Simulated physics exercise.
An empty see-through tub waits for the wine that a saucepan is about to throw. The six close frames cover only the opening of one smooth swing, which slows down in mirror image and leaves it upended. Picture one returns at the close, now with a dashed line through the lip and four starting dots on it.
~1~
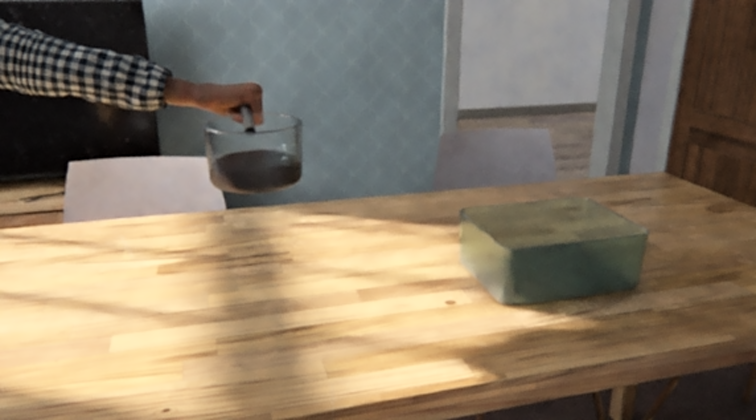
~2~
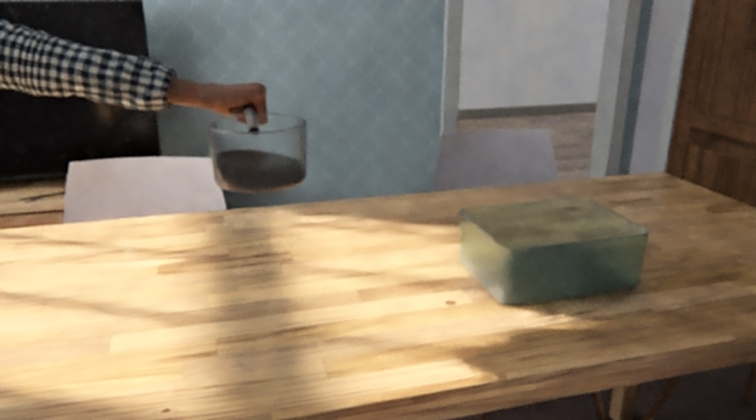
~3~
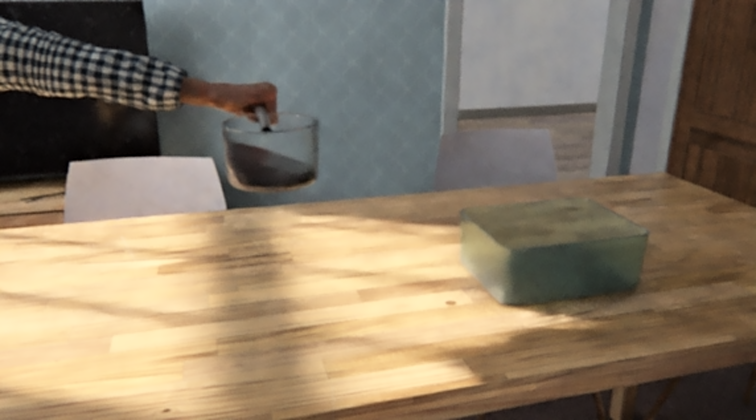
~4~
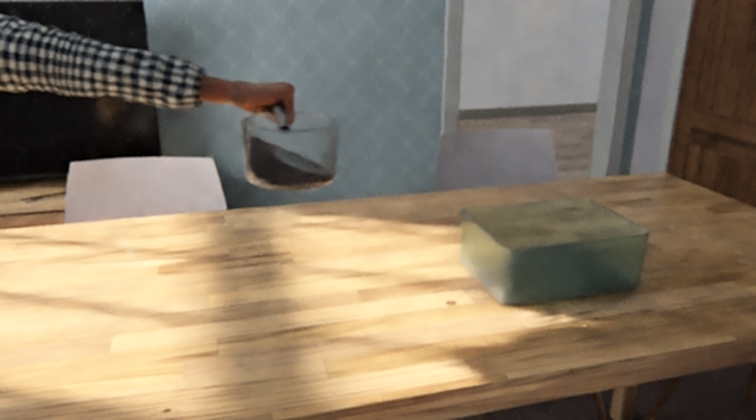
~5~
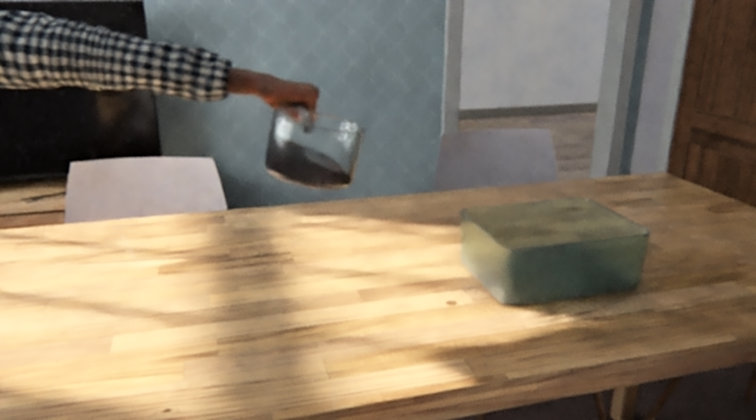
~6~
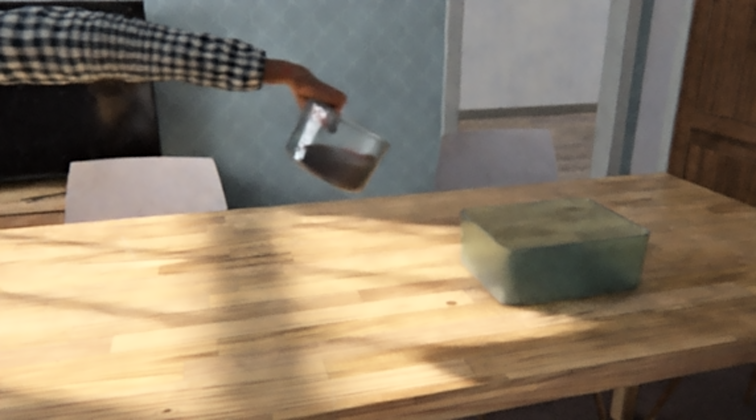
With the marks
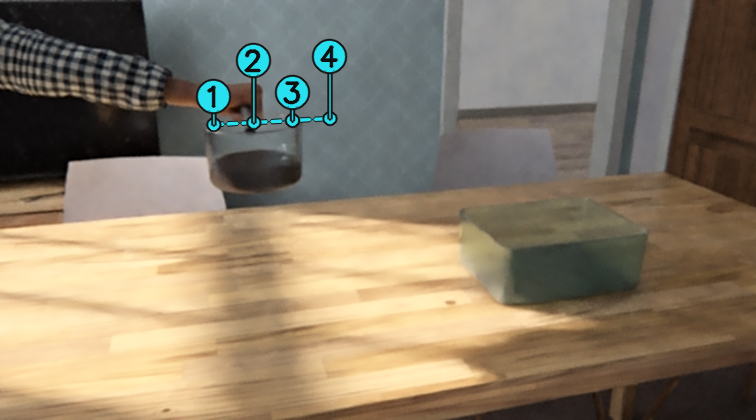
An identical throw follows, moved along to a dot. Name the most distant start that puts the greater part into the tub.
Place 4 just does it.
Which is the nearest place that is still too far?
It is 3.
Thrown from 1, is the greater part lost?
Yes, it does.
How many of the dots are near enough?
One.
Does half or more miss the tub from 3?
Yes, that goes wrong.
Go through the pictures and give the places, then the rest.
In the first frame, upright, lip at (299, 120); tub from (498, 304) to (635, 285); nothing has left yet.
In the second frame, upright, lip at (303, 120); nothing has left yet.
In the third frame, upright, lip at (315, 119); nothing has left yet.
In the fourth frame, tipped about 2°, lip at (336, 120); nothing has left yet.
In the fifth frame, tipped about 13°, lip at (362, 127); nothing has left yet.
In the sixth frame, tipped about 30°, lip at (387, 141); nothing has left yet.
In cyan, 1 at (213, 124); 2 at (253, 122); 3 at (292, 120); 4 at (329, 118).
For place 1, about 0 % lands in the tub, 100 % falls short.
For place 2, about 0 % lands in the tub, 99 % falls short.
For place 3, about 26 % lands in the tub, 70 % falls short and 4 % goes beside or beyond.
For place 4, about 64 % lands in the tub, 27 % falls short and 9 % goes beside or beyond.
